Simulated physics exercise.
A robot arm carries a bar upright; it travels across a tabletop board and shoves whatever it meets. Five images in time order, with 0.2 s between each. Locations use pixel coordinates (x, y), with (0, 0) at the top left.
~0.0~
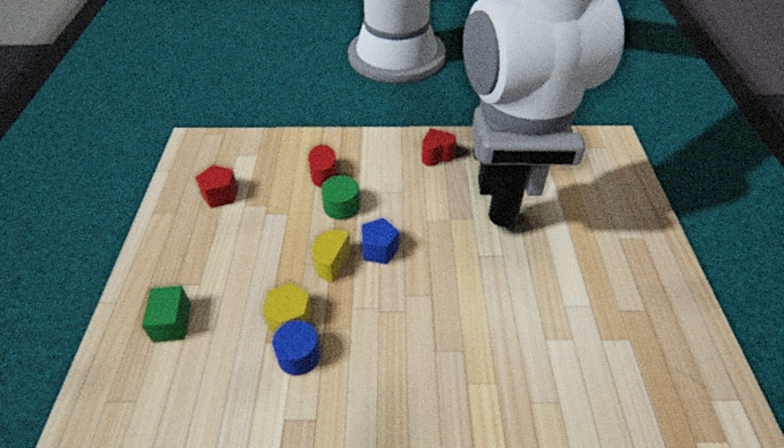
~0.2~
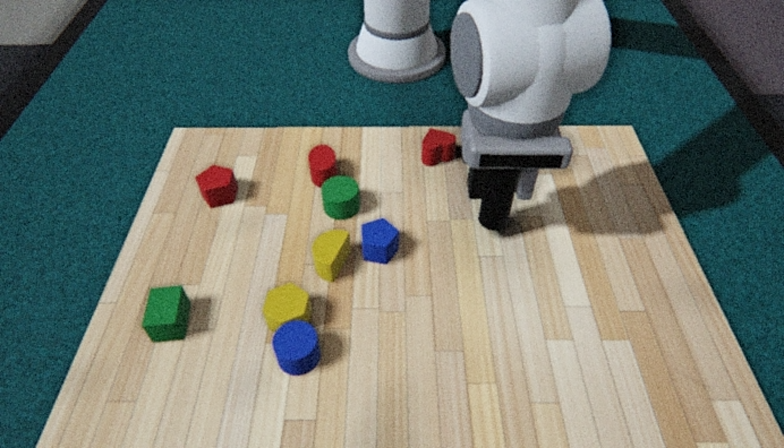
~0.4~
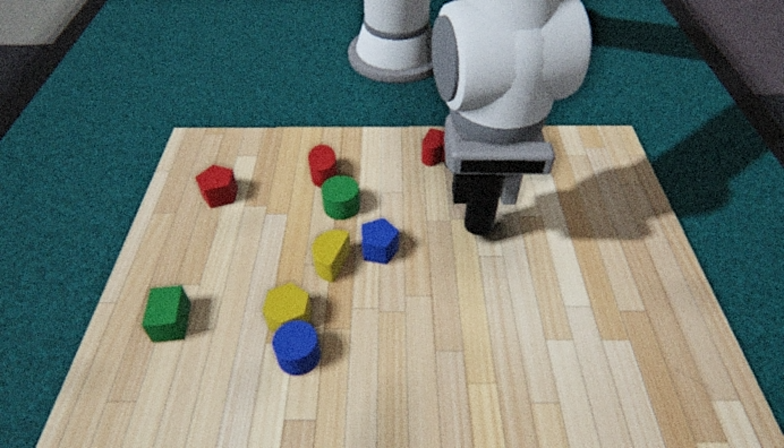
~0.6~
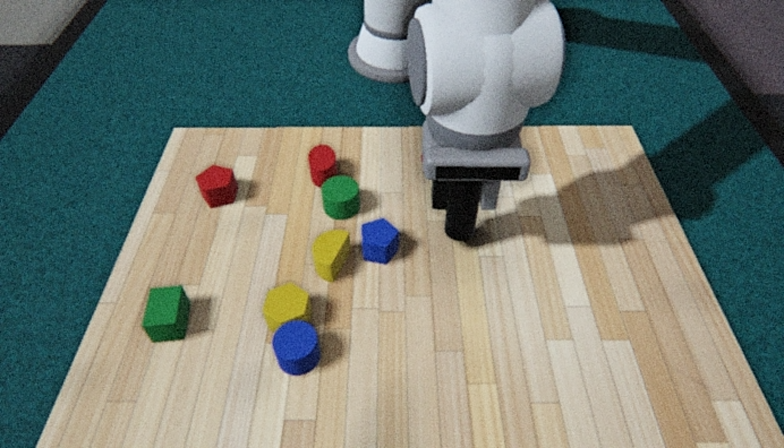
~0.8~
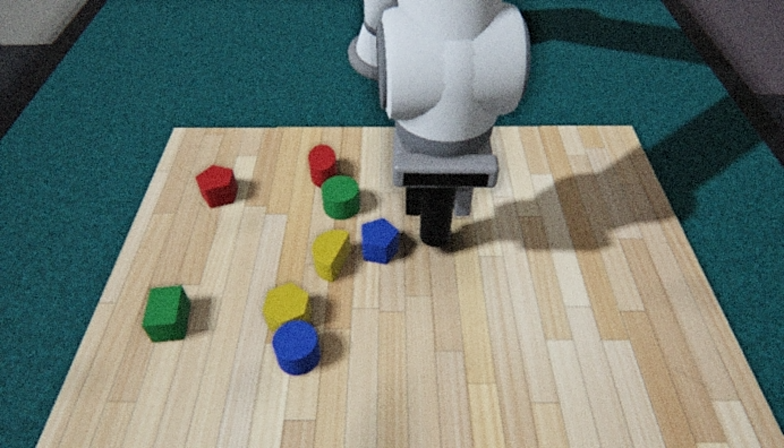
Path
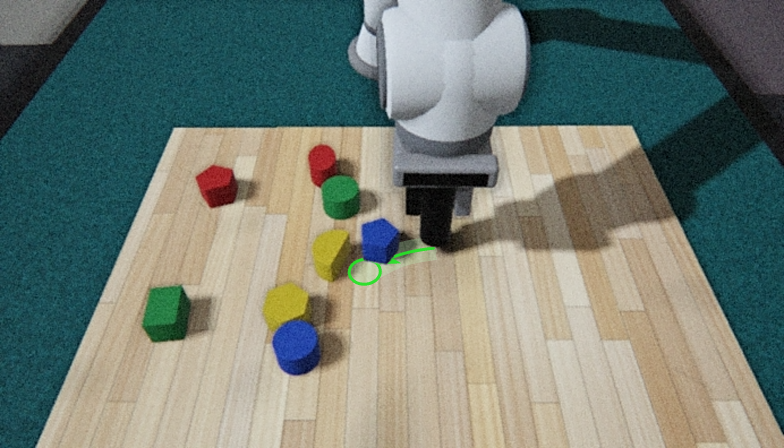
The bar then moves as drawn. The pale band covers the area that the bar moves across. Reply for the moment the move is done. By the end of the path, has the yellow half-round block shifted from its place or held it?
That one moves away.
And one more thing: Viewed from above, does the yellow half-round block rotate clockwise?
No - that is not the case.
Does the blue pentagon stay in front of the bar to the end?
That would be a no.
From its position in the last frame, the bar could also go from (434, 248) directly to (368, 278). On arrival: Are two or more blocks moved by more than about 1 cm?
I expect not.
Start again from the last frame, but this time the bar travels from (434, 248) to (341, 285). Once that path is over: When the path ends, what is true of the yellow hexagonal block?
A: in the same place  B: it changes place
A
Path on the board, from (434, 248) through (397, 255) to (365, 272).
What follows on the original path. Halfway along, bar at (397, 244); blue pentagon at (362, 233).
At the end, bar at (364, 260); yellow hexagonal block in place; yellow half-round block at (309, 243), turned 40° anticlockwise; blue pentagon at (340, 235), turned 70° clockwise.
